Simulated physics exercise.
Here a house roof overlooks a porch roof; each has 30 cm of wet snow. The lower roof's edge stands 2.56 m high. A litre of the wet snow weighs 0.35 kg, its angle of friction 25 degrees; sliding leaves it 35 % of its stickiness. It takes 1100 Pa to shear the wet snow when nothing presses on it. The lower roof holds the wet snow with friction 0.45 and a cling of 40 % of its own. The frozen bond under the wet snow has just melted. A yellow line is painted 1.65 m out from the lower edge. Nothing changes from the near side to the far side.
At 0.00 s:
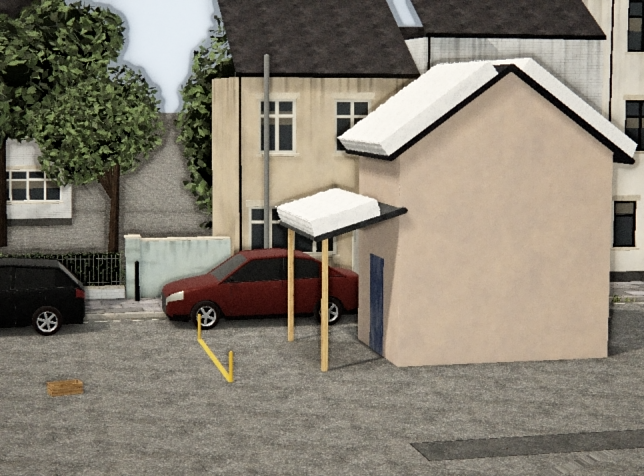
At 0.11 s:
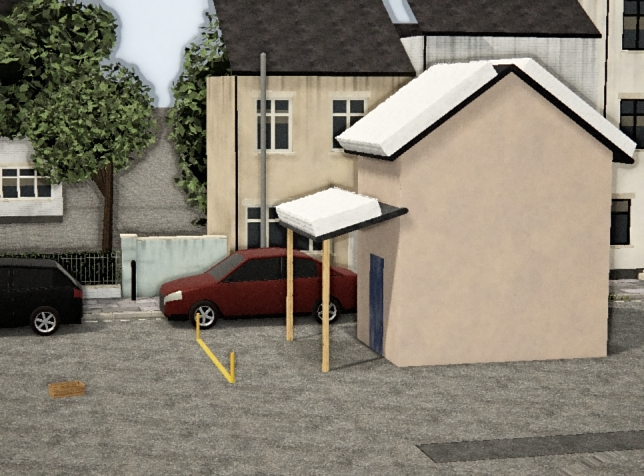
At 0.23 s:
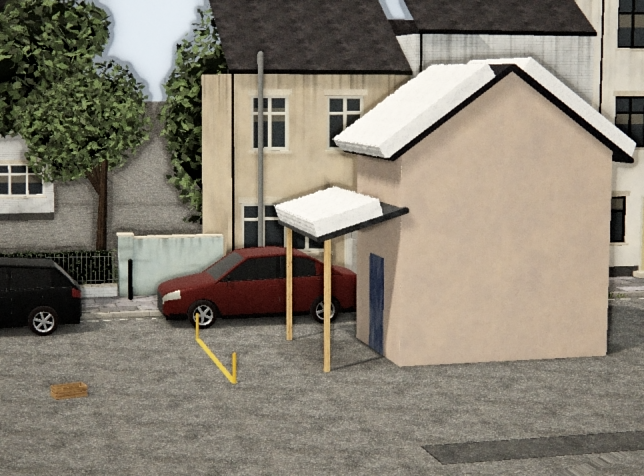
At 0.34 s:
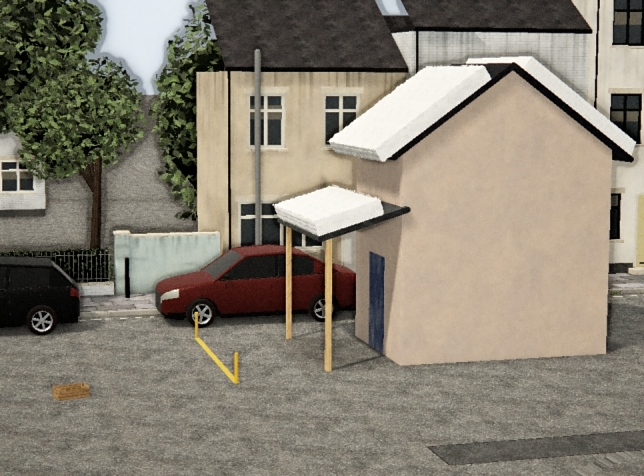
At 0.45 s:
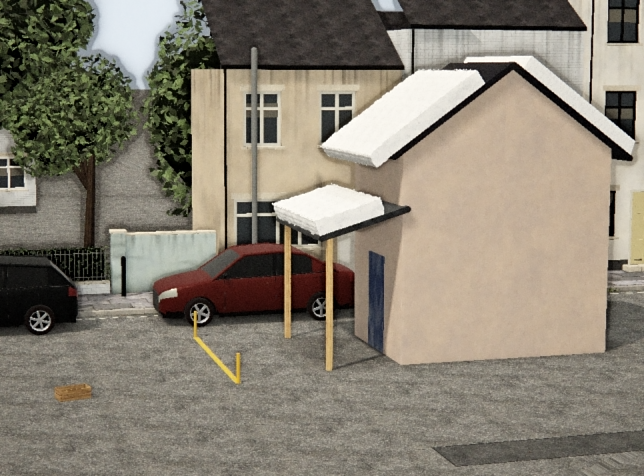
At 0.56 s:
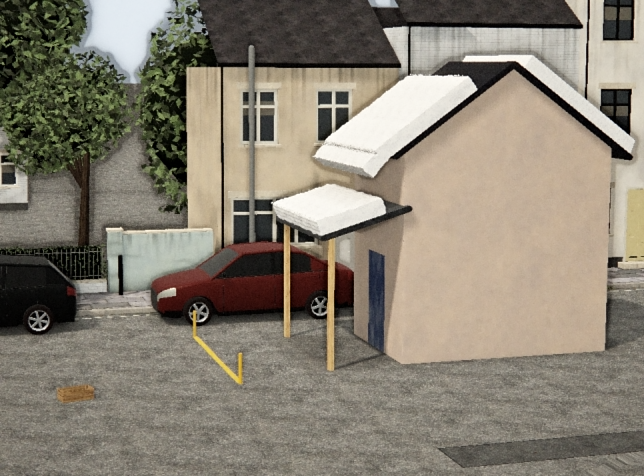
In this clip, a thick slab of snow on the left slope of a small house's roof slides down and juts past the edge above a snow-covered porch roof, starting to crack, while parked cars stay still.
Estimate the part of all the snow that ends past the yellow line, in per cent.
It comes to some 37 %.
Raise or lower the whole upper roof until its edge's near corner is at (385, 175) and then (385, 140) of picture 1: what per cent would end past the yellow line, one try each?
In that order: 25 %, 45 %.
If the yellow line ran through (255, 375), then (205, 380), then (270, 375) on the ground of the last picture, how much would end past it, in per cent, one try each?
In that order: 50 %, 25 %, 55 %.
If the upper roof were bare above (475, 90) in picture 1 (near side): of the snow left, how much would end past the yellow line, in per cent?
It would be near 25 %.
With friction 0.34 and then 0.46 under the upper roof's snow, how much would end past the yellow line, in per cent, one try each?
In turn about 20 %, 7 %.
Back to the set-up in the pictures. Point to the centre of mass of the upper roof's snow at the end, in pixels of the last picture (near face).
Around (225, 361).
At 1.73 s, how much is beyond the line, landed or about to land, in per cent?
Near 5 %.
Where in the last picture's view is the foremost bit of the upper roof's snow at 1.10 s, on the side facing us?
Near (309, 216).
After 1.10 s, none is below the lower edge and 0 % is past the line.
After 1.73 s, 50 % is below the lower edge and 5 % is past the line.
After 2.37 s, 76 % is below the lower edge and 37 % is past the line.
After 3.00 s, 76 % is below the lower edge and 37 % is past the line.
After 3.30 s, at the end, 76 % is below the lower edge and 37 % is past the line.
